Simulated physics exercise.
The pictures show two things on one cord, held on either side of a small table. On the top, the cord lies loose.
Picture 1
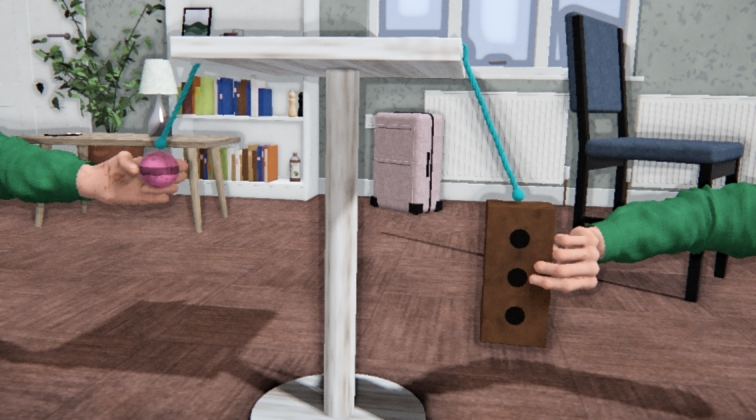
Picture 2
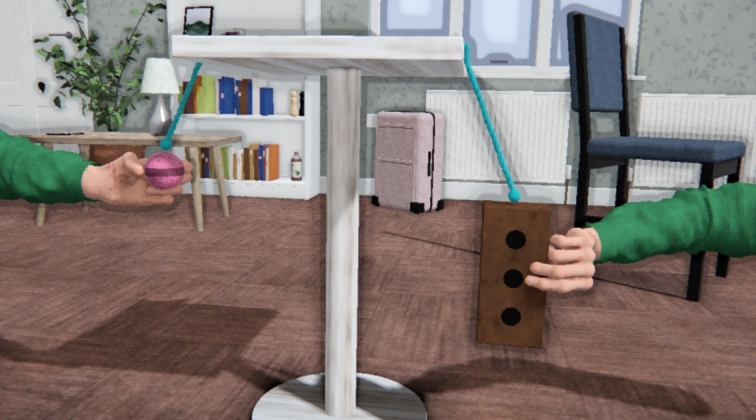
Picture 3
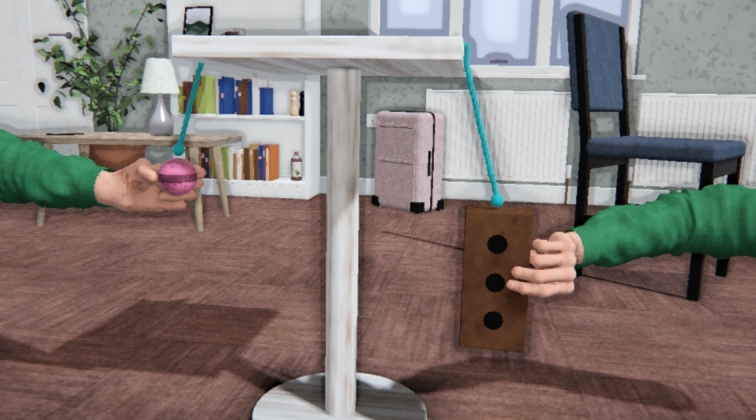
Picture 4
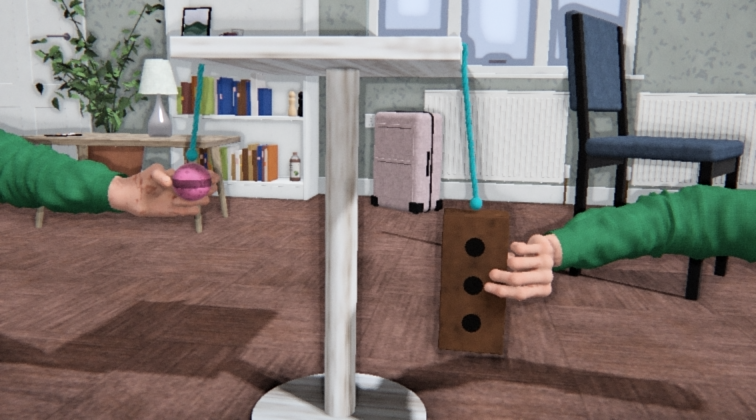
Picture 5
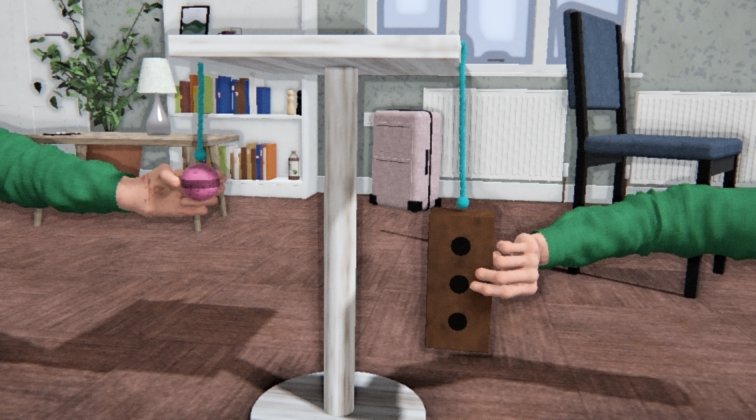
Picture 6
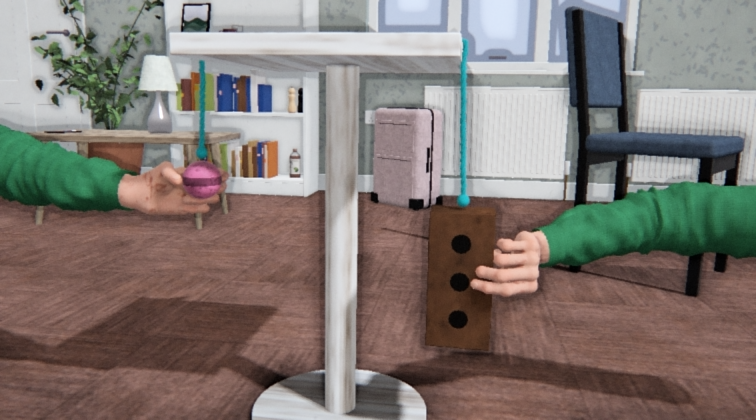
To begin with, two green-sleeved hands hold a pink ball on the left and a brown brick with black dots on the right, each on a teal cord slanting outward from a small white table. The hands then move both inward a little, until the cords hang nearly straight down.
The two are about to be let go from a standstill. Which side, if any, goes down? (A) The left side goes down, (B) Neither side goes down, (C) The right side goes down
Option C: The right side goes down.
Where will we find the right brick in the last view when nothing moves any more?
Roughly (439, 399).
Then, 0.76 s later than the last view, left ball pulled up onto the top; right brick down on the floor near (430, 396).
Then, 1.32 s later than the last view, left ball down on the floor; right brick down on the floor near (439, 399).
Finally, left ball down on the floor; right brick down on the floor near (439, 399). The cord runs down on the right.
